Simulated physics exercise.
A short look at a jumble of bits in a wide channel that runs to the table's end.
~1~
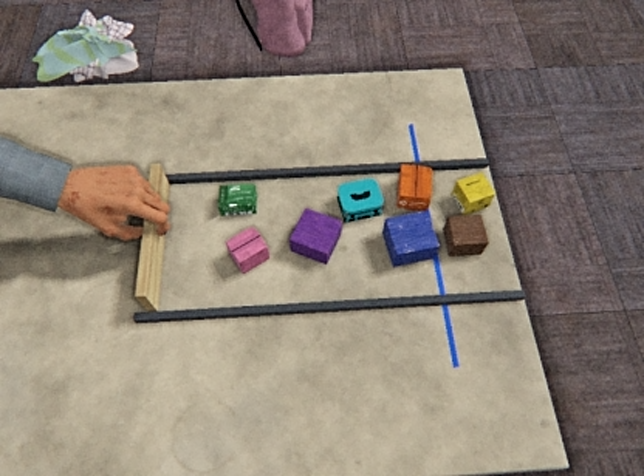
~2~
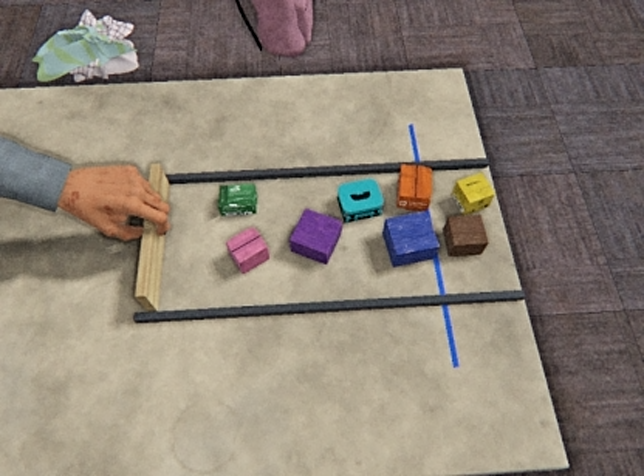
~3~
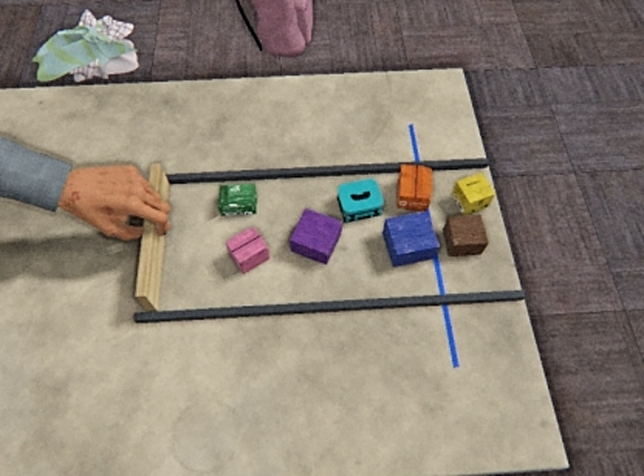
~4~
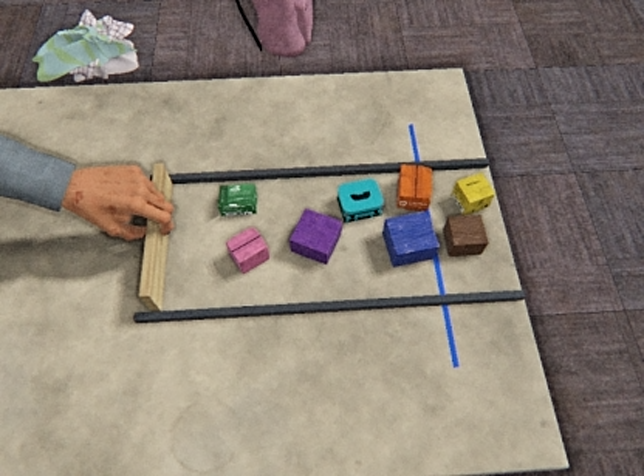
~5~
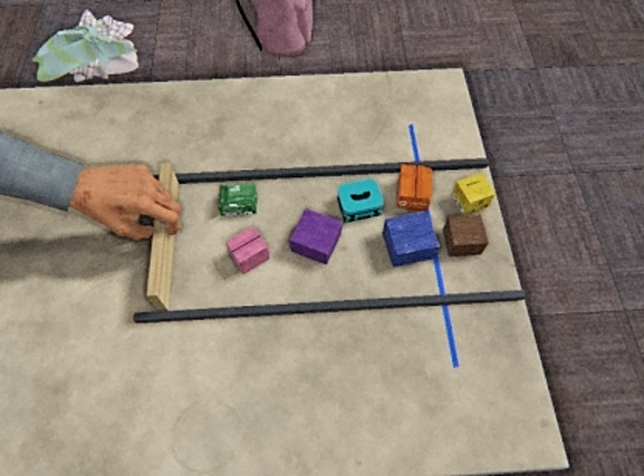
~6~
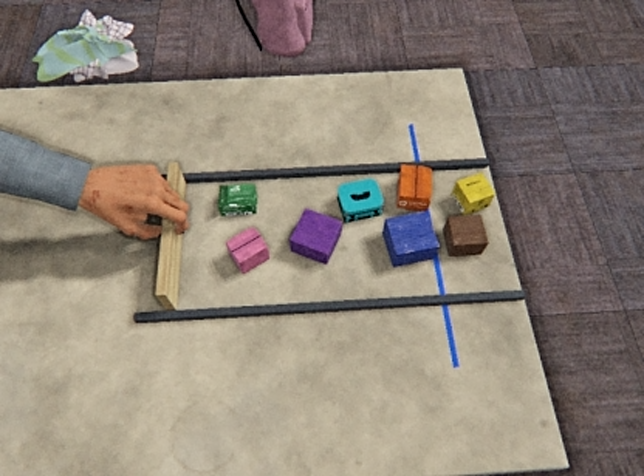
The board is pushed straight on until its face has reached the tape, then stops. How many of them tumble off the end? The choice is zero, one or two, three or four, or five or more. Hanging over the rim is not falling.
The number that fall off is three or four.
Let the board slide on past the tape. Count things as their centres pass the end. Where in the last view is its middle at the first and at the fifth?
Its middle is around (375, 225) and later (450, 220).
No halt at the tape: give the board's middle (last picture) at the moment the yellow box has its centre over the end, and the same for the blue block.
Near (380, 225) and (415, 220).
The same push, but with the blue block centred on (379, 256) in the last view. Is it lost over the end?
Then it does not fall.
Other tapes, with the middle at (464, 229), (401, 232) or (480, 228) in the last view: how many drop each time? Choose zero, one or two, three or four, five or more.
For each place: Five or more; one to two; more than four.
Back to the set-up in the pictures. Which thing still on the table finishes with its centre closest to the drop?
The turquoise case.
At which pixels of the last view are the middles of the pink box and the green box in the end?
The pink box at (455, 254), the green box at (442, 187).
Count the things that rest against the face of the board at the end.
2 of them.
Soon after, none off yet; yellow box at rest near (473, 194); brown block at rest near (465, 236); orange box at rest near (414, 188).
In the end, the number that fall off is three or four; gone, blue block, orange box, brown block and yellow box.
